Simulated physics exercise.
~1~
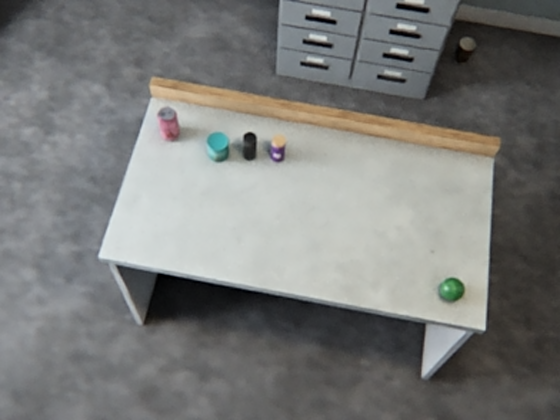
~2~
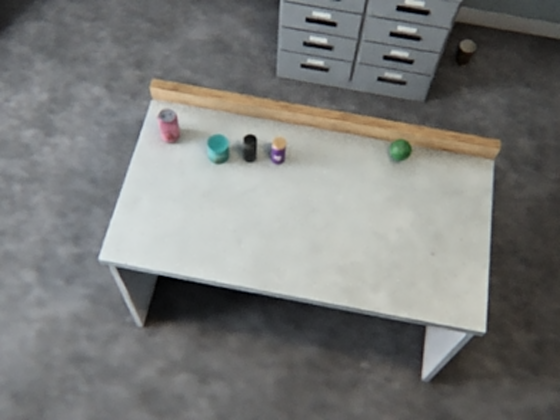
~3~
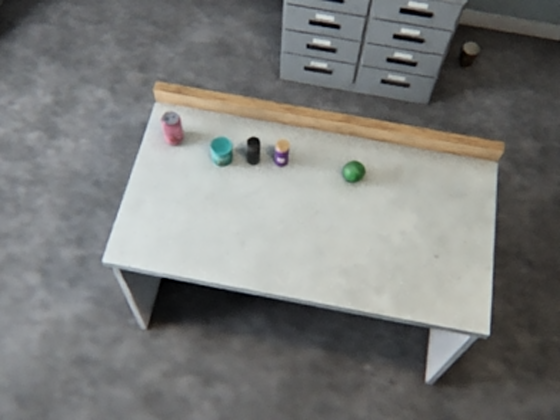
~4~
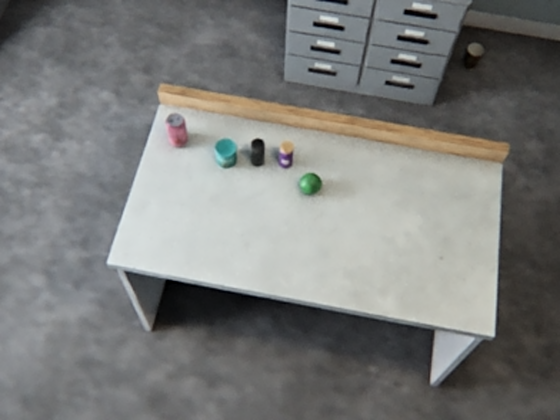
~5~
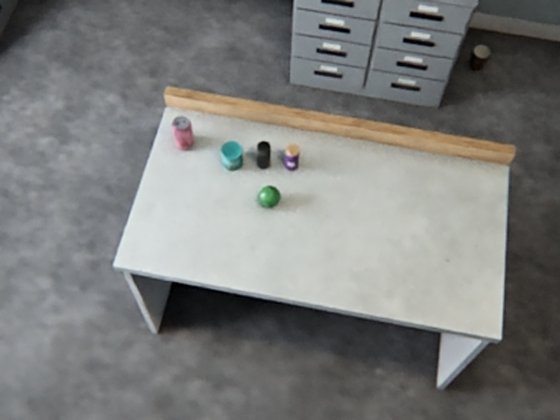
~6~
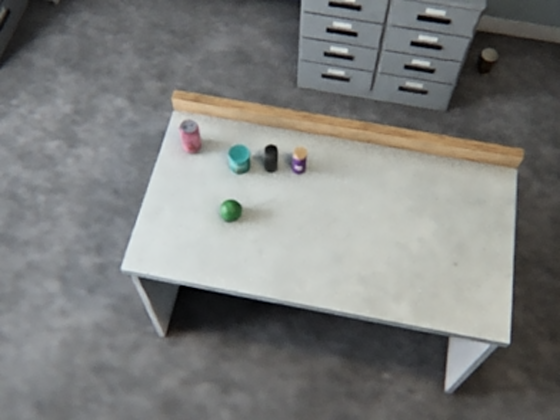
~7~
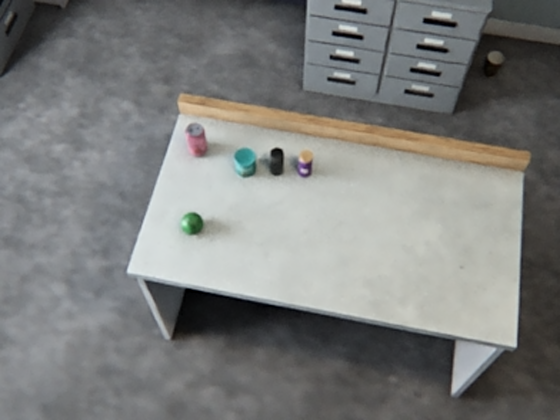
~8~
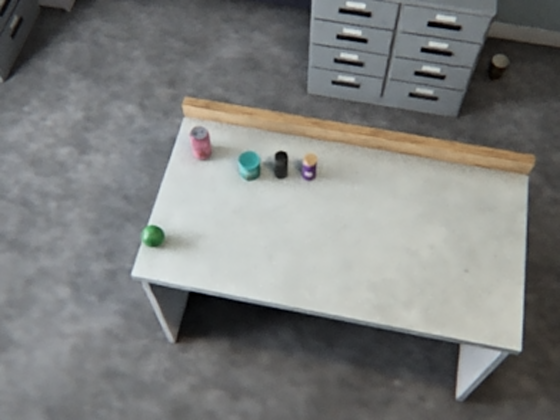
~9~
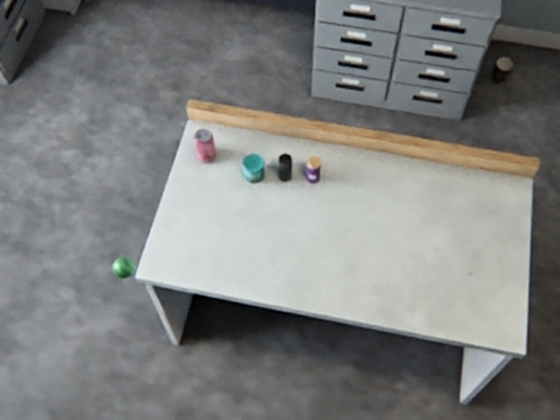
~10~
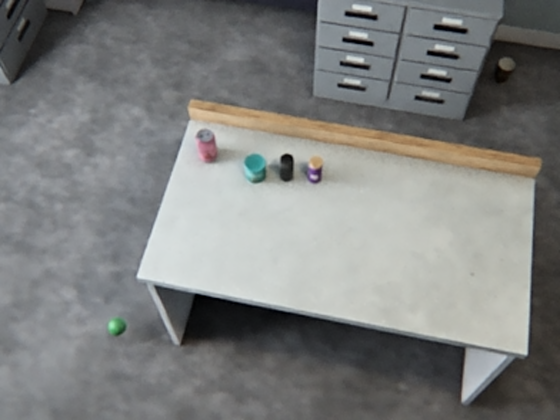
In the video, a green ball moves up a white table to the wooden strip along its far edge, rebounds, and rolls left past four small containers before dropping off the left side to the floor, while the pink, turquoise, black and purple containers remain upright.
